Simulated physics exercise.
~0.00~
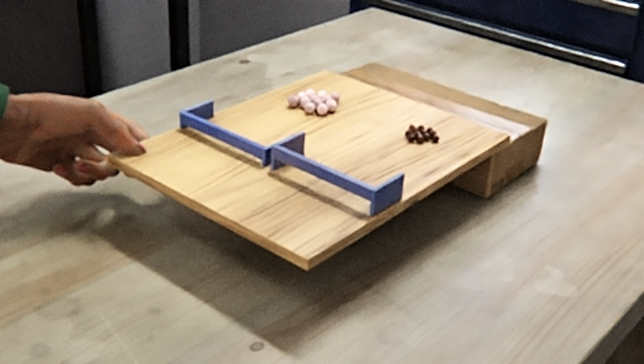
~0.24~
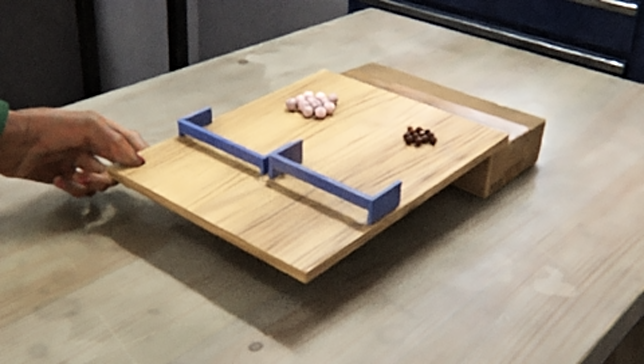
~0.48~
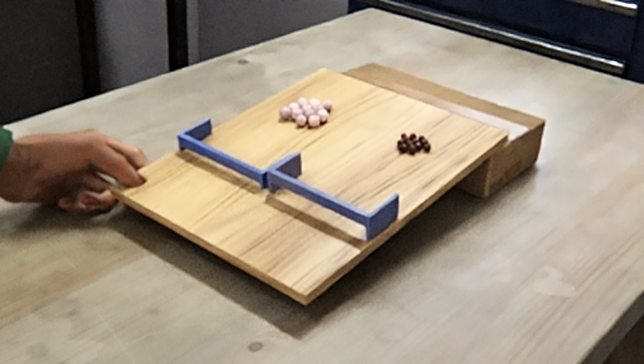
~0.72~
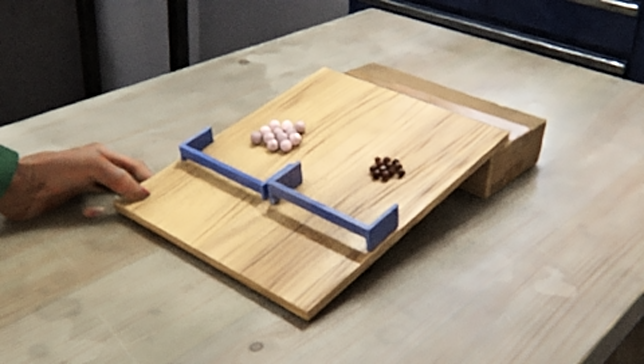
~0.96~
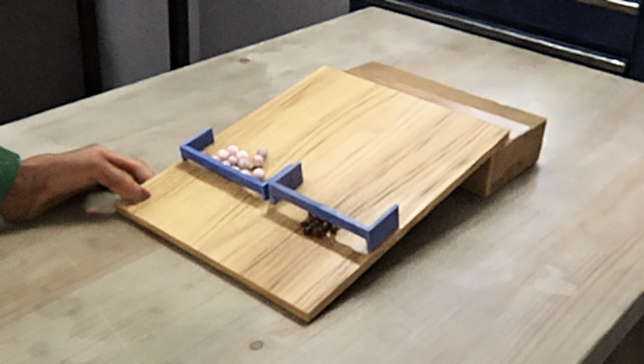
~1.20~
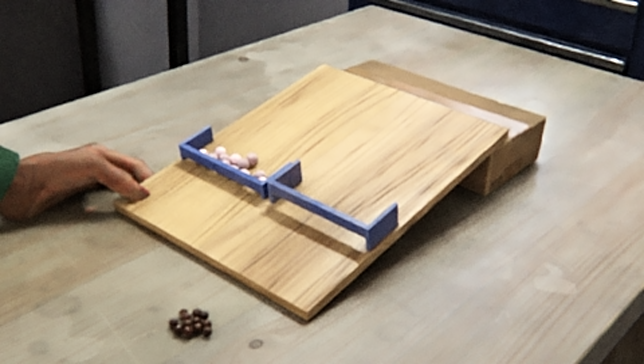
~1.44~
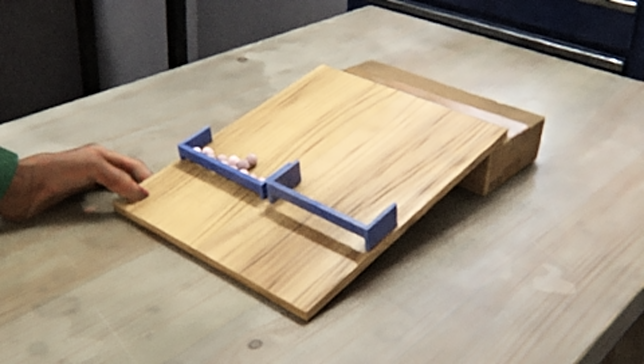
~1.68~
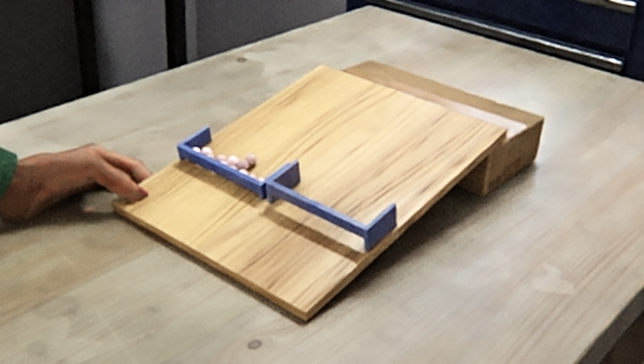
On a wooden table, a hand lowers a board; dark balls pass one blue gate, pink ones stay.
